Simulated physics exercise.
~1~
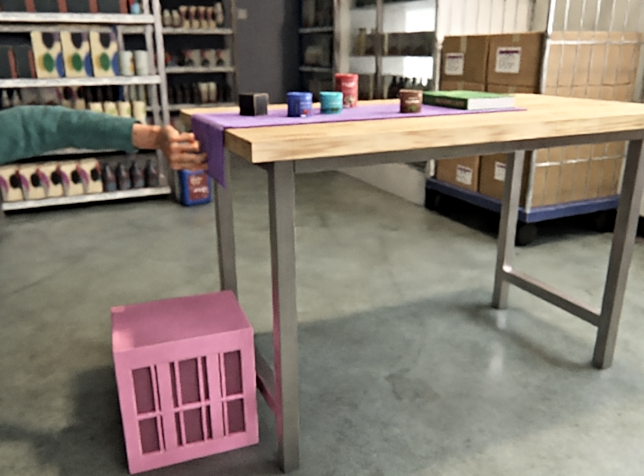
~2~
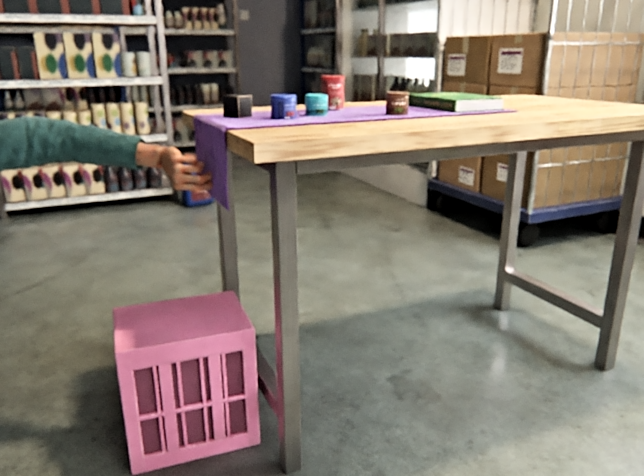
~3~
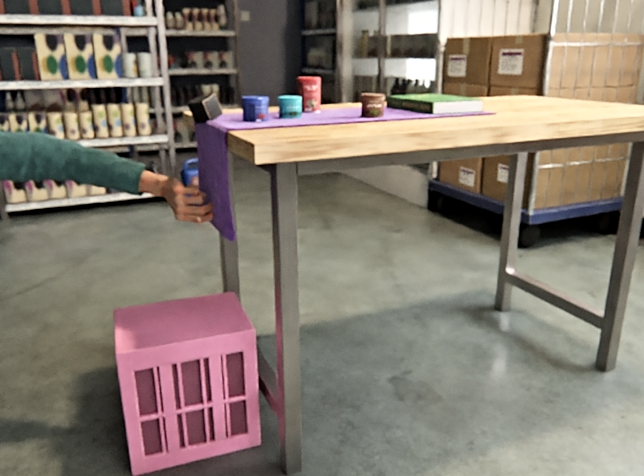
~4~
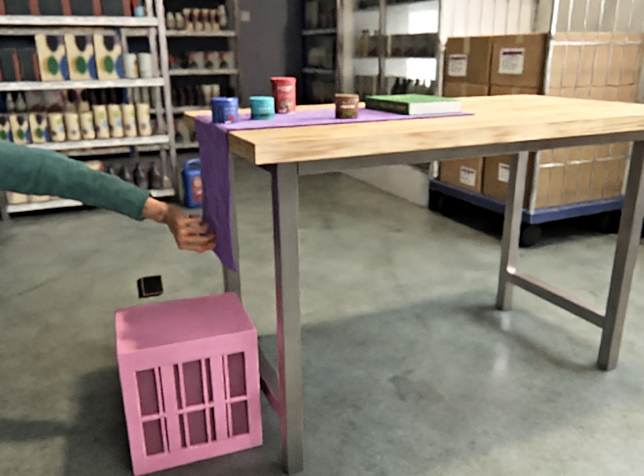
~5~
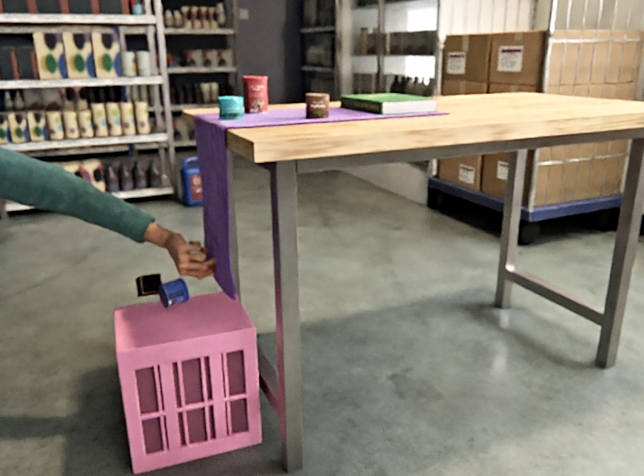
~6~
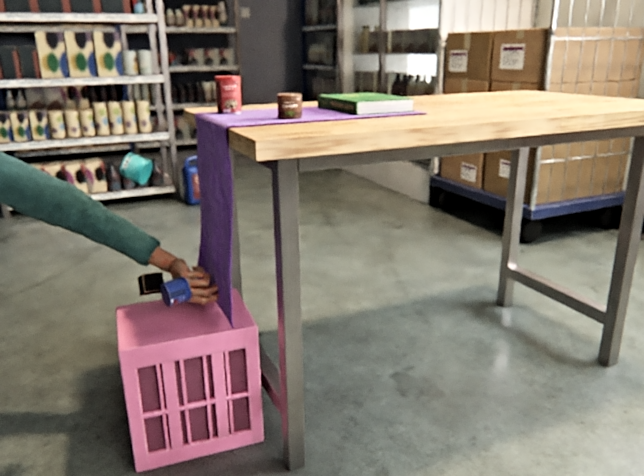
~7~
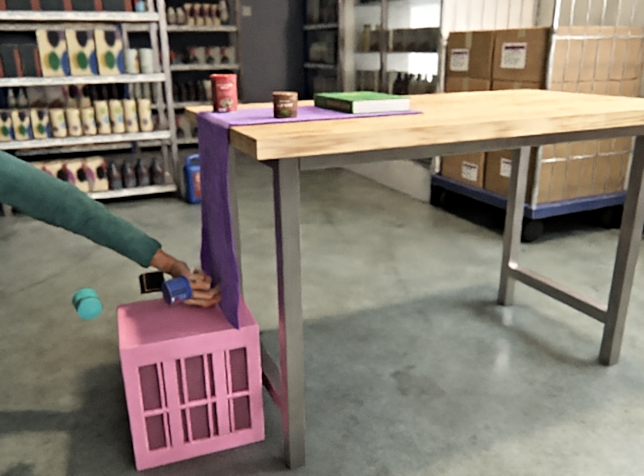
In a storeroom, a hand pulls a purple scarf down, tipping three small items off a table.
